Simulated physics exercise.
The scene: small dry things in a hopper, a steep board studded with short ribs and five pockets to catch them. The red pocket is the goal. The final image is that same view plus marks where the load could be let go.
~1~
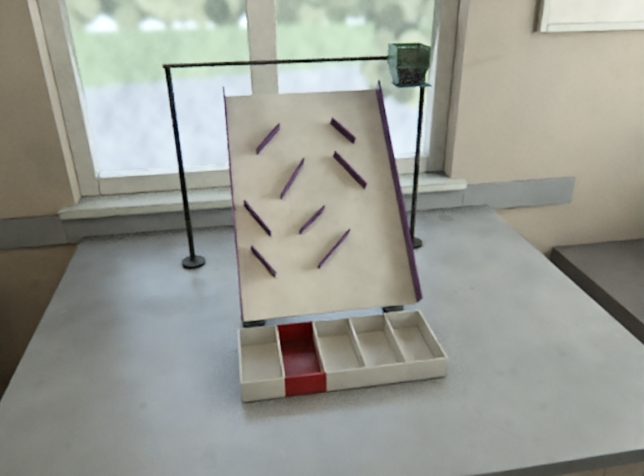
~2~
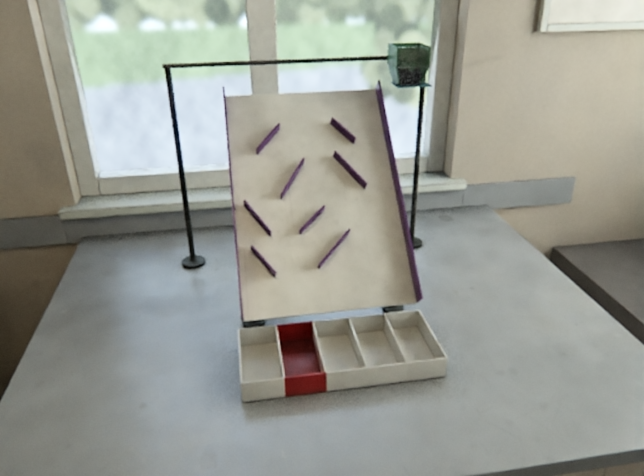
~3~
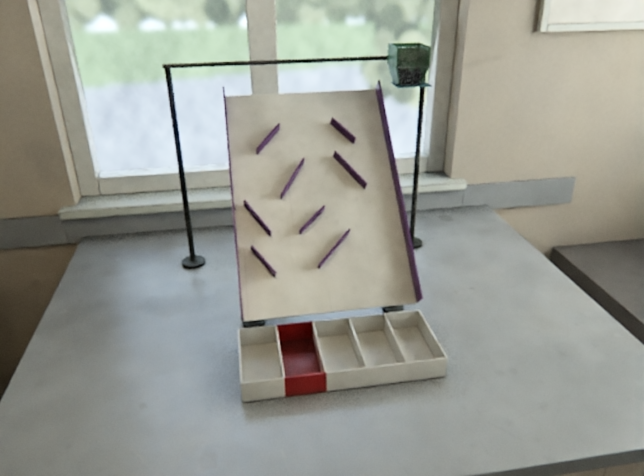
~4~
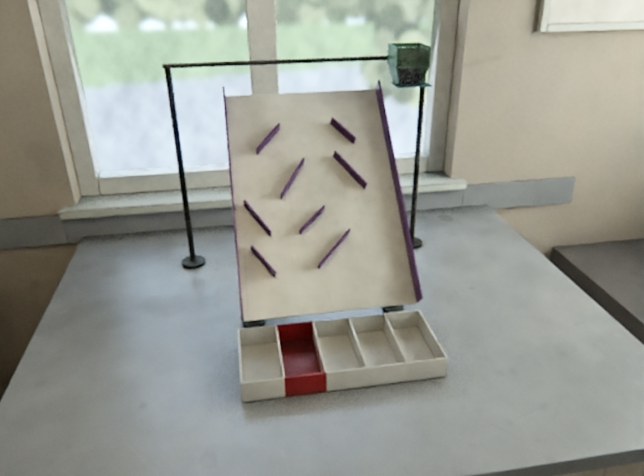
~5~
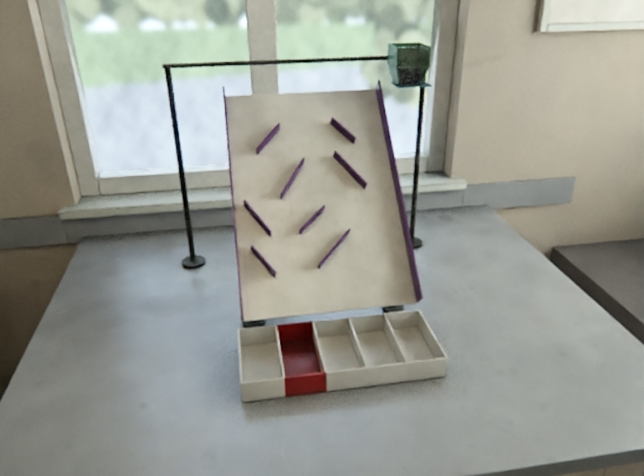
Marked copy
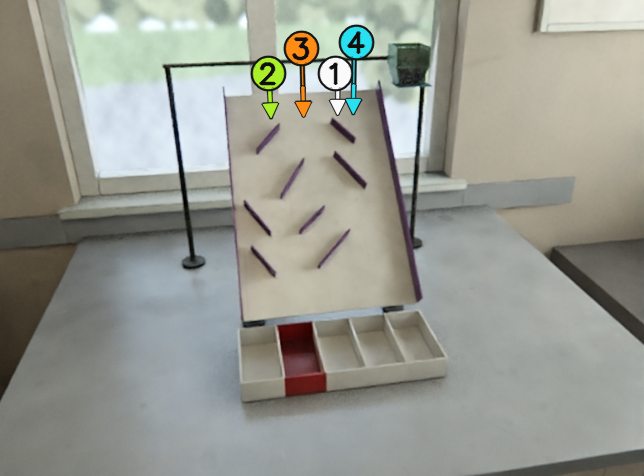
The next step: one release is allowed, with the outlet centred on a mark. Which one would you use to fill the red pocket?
Take 3.
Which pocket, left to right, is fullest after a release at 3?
The second from the left.
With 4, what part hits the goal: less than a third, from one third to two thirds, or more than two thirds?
It is less than a third.
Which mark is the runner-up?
2.
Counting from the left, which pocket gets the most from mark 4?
The fifth.
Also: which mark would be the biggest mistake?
Mark 4.
On the marked copy, mark 1 meets the board at (337, 109); mark 2 meets the board at (270, 112); mark 3 meets the board at (303, 111); mark 4 meets the board at (353, 108).
For mark 1, a small share in the red pocket, the bulk in other pockets.
For mark 2, close to half in the red pocket, close to a third in other pockets, a small share held on the board.
For mark 3, the bulk in the red pocket, close to a quarter in other pockets.
For mark 4, none at all in the red pocket, all but a few in other pockets, a small share outside the box.
